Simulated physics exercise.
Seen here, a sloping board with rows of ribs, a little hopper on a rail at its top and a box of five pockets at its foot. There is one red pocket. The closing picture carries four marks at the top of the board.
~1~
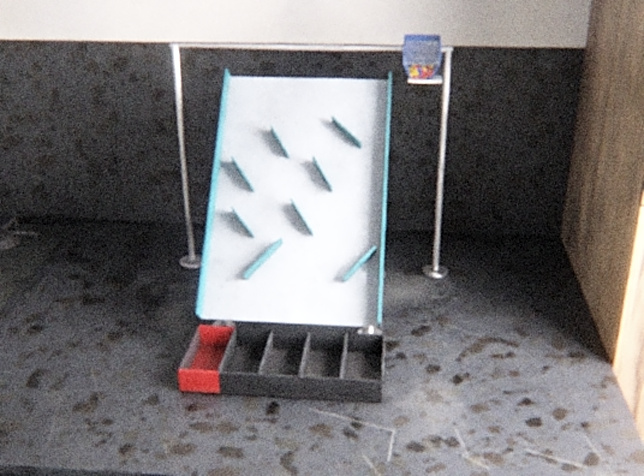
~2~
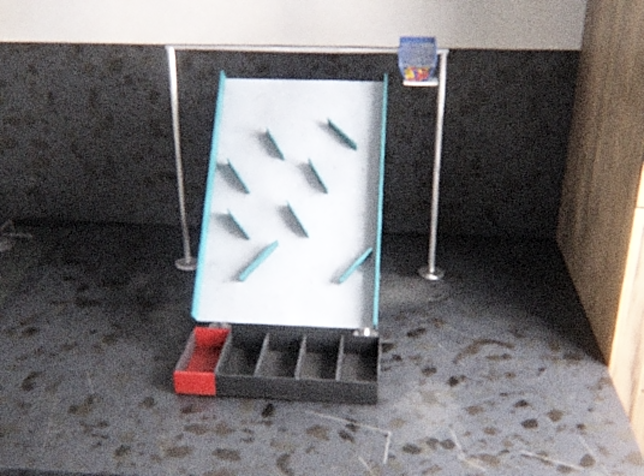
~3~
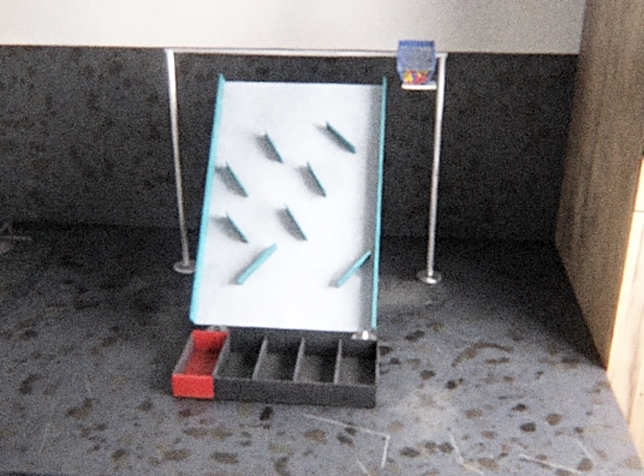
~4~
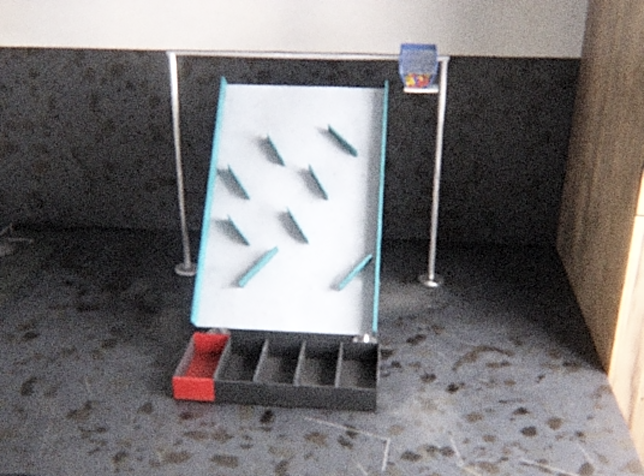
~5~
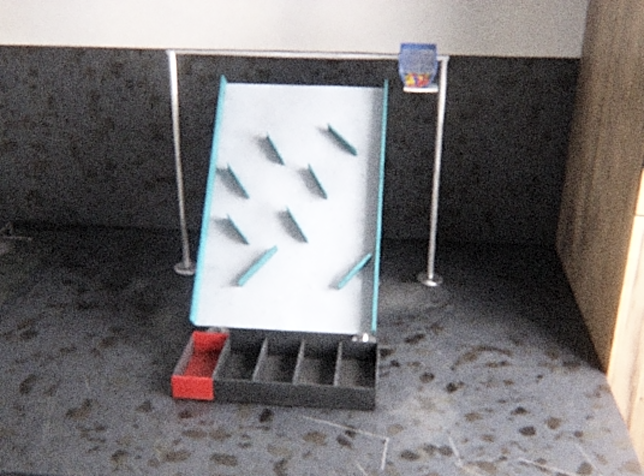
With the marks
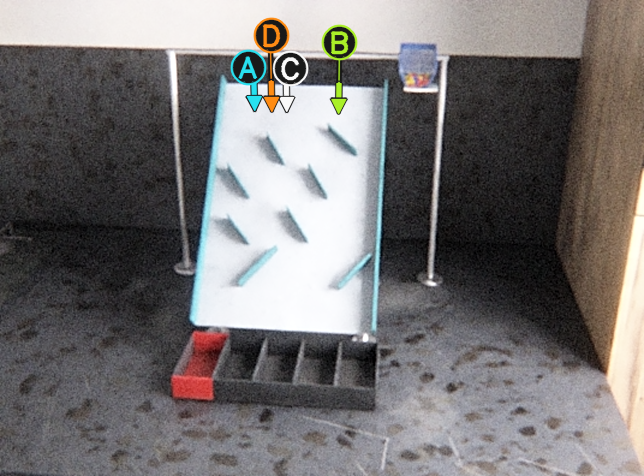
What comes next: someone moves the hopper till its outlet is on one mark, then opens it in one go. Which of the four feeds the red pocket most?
The best mark is A.
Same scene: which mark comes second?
It is D.
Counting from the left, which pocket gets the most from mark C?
It is the fourth one.
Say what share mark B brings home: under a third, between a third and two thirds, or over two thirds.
Under a third.
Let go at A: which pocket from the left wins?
The first from the left.
On the marked copy, mark A meets the board at (254, 105); mark B meets the board at (338, 108); mark C meets the board at (286, 106); mark D meets the board at (271, 106).
For mark A, roughly half in the red pocket, roughly a quarter in other pockets, roughly a third outside the box.
For mark B, about a tenth in the red pocket, the larger part in other pockets, about a tenth outside the box.
For mark C, about a tenth in the red pocket, the larger part in other pockets, about a tenth outside the box.
For mark D, roughly a third in the red pocket, roughly a third in other pockets, roughly a quarter outside the box.
